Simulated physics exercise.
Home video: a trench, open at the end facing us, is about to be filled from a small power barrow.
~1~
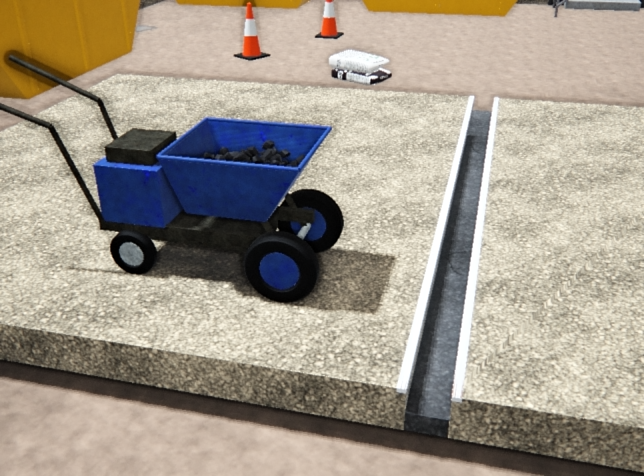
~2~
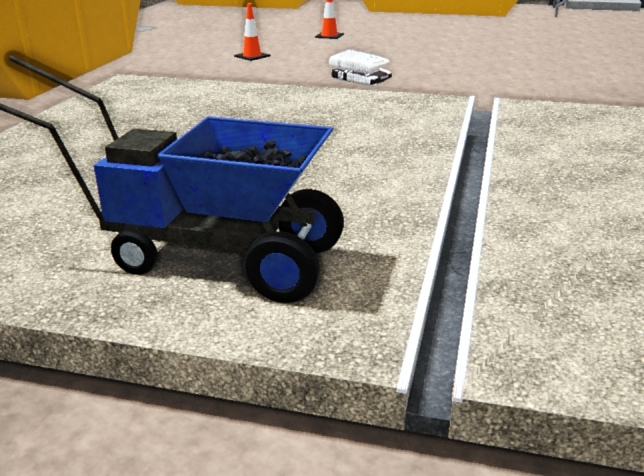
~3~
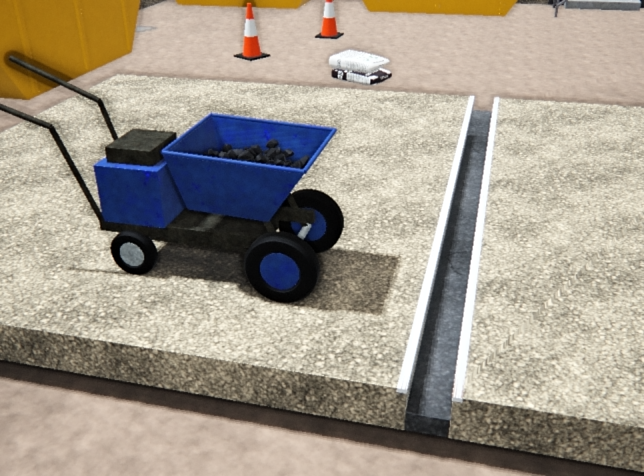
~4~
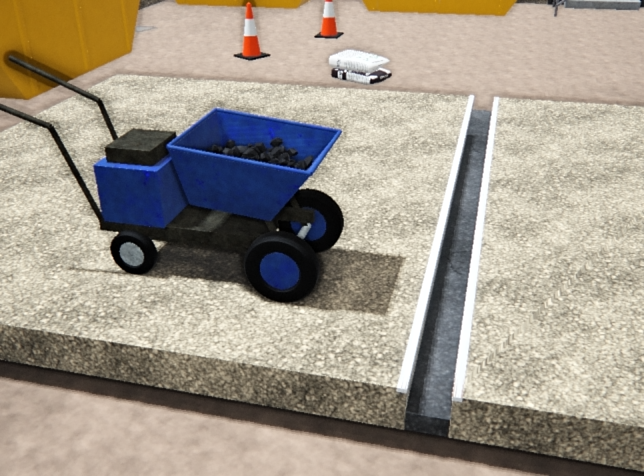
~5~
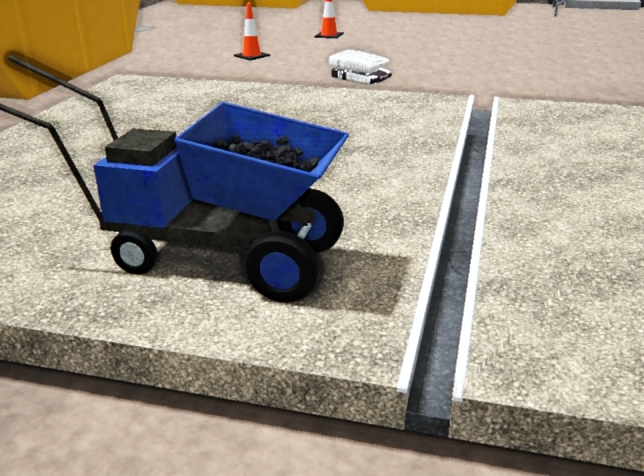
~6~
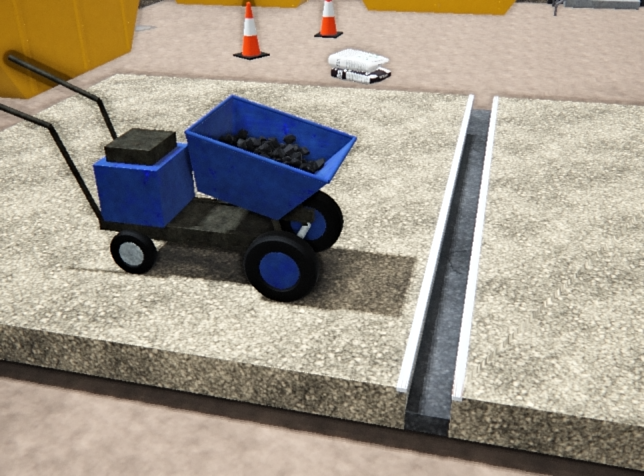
The blue skip of a small wheeled barrow, loaded with dark lumps, sits level at first on a speckled slab, left of a narrow white-edged trench. It then tilts gradually toward the right, its back rising and its front lip shifting outward, while the wheels and handles stay still.
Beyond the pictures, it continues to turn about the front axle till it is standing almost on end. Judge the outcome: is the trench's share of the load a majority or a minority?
A majority.
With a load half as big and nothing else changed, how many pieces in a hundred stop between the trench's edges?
It would be around 80 per cent of the load.
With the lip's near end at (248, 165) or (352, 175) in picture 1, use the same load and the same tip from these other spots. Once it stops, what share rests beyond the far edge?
Some 0 % then some 50 %.
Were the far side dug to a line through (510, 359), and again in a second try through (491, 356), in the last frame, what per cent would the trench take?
For the first it's 80 per cent, for the second 70 per cent.
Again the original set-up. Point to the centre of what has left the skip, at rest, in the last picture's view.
The centre settles at about (440, 293).
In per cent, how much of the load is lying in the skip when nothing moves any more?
Estimate: Some 0 %.
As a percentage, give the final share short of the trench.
About 30 %.
Just after the last frame, skip tipped steeply; every one in the skip.
A moment on, skip tipped right over; the larger part in the skip; about a tenth short of the trench; just a few in or heaped over the trench; just a few falling.
Further on, skip tipped right over; roughly a quarter in the skip; roughly a quarter short of the trench; roughly half in or heaped over the trench; just a few beyond it.
When it is over, skip tipped right over; just a few in the skip; roughly a quarter short of the trench; roughly two thirds in or heaped over the trench; about a tenth beyond it.
